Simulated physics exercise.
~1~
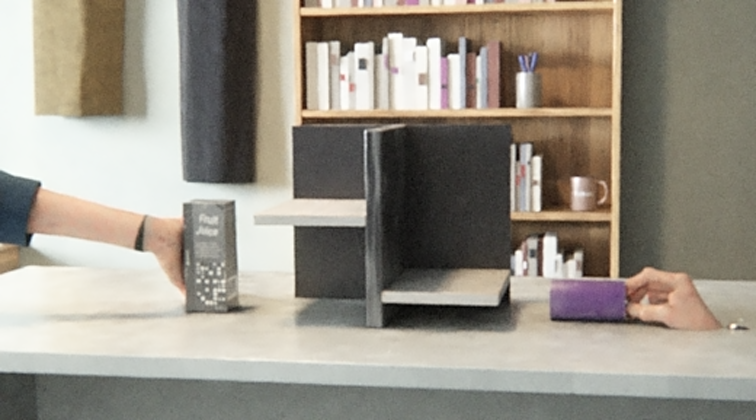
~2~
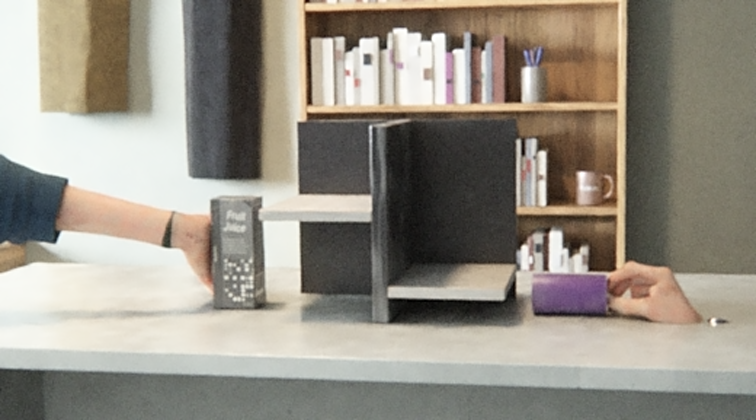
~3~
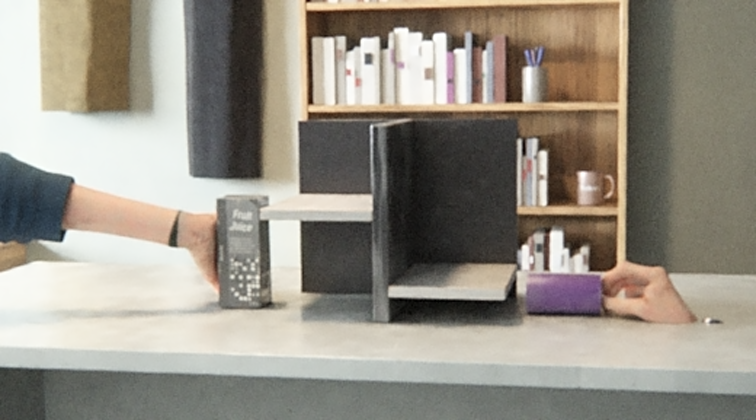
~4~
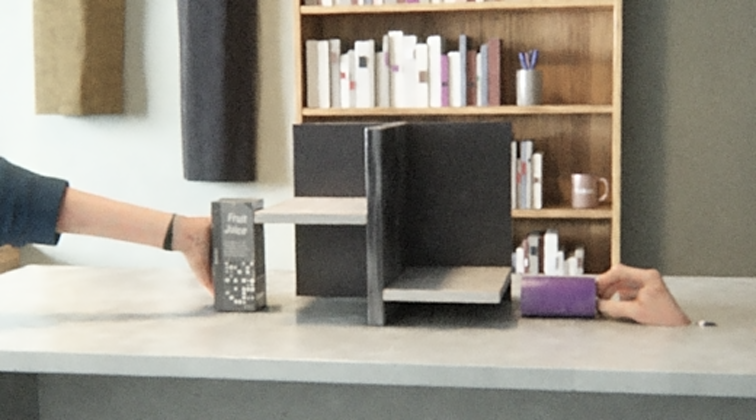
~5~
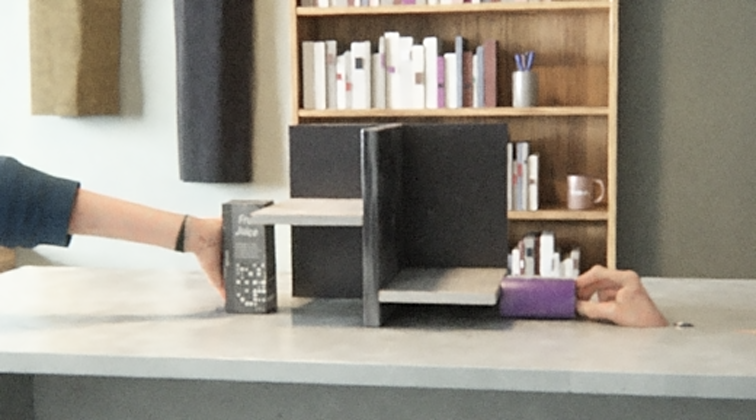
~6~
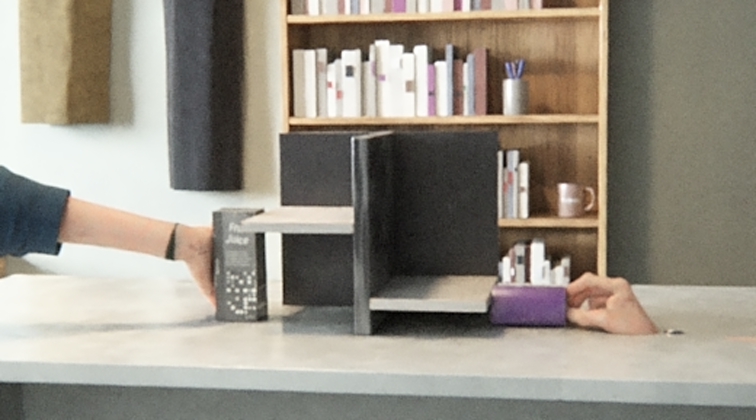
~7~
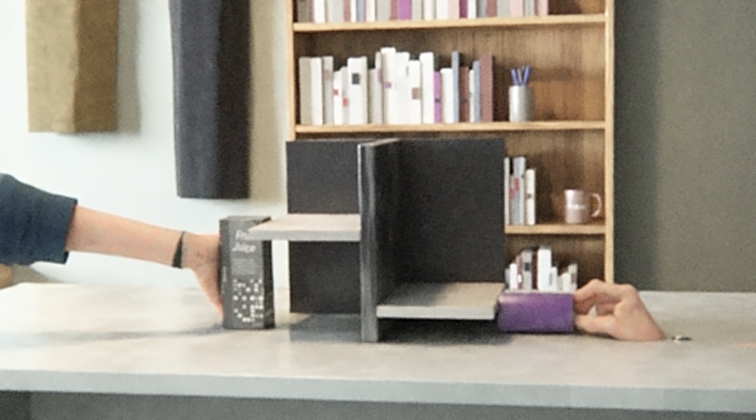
On a table before a bookcase, one hand pushed an upright grey carton rightward and another slid a purple candle on its side leftward toward a two-sided shelf, until both caught against the shelf edges and stopped, still held.
